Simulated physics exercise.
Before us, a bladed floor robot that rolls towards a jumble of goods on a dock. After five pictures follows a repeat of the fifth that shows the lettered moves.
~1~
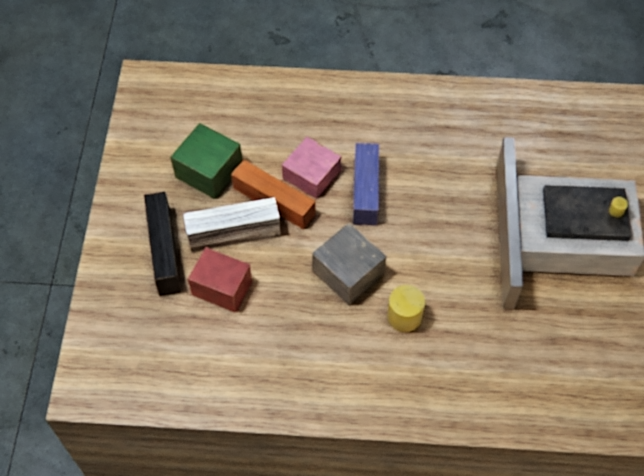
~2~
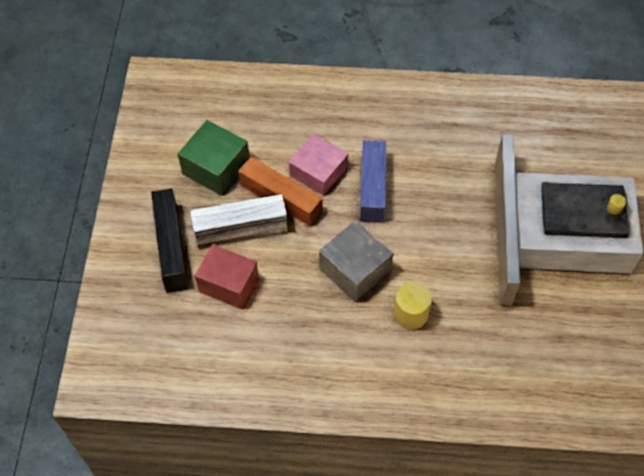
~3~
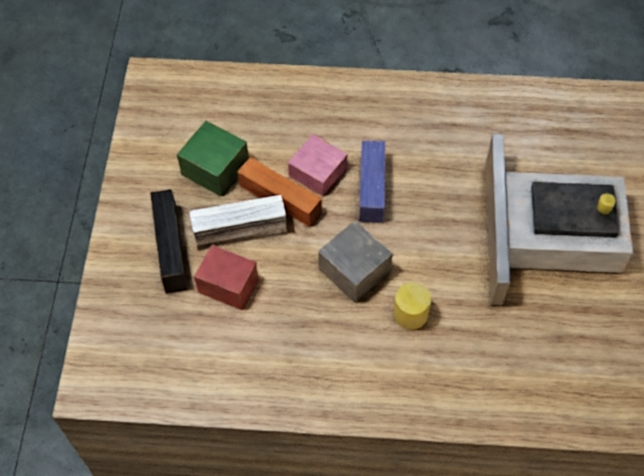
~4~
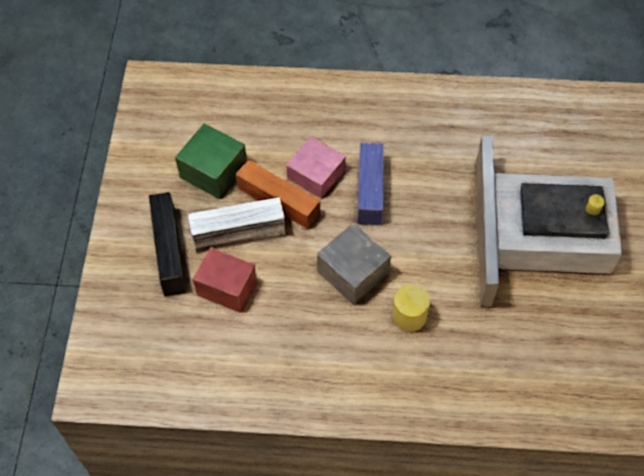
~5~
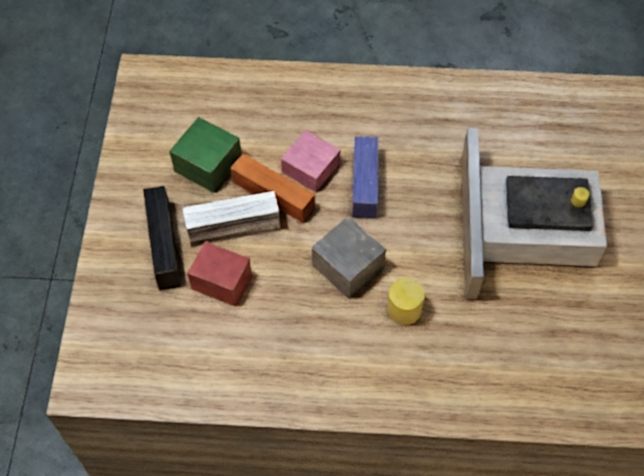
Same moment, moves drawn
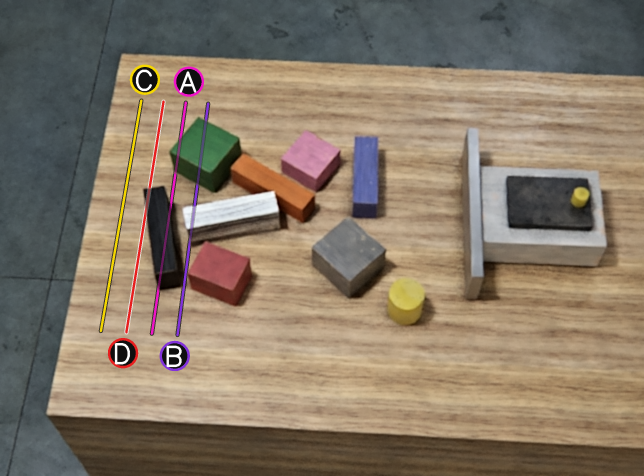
At the start, a grey bladed machine sits at the right of a wooden surface, apart from a cluster of coloured blocks, sticks and a yellow cylinder on the left. The view shifts slightly, then the machine slides slowly leftward, blade first, narrowing the gap while the blocks stay in their arrangement, untouched.
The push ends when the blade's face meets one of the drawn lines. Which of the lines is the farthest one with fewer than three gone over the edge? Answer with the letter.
Line A.
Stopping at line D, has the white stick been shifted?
Yes.
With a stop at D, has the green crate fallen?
By then, yes.
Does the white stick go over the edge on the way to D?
Yes.
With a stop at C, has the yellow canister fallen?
By then, no.
On the marked copy, A at (170, 210); B at (194, 211); C at (122, 208); D at (146, 209).
Following A. Soon after the start, robot (431, 196); yellow canister (401, 305); pink crate (307, 162).
Later, robot (320, 191); black stick (117, 258); green crate (147, 131).
In the end, robot (235, 187); black stick over the edge; green crate over the edge; two fallen.
As for the rest, B is within the limit but short; C drops six; D drops four.
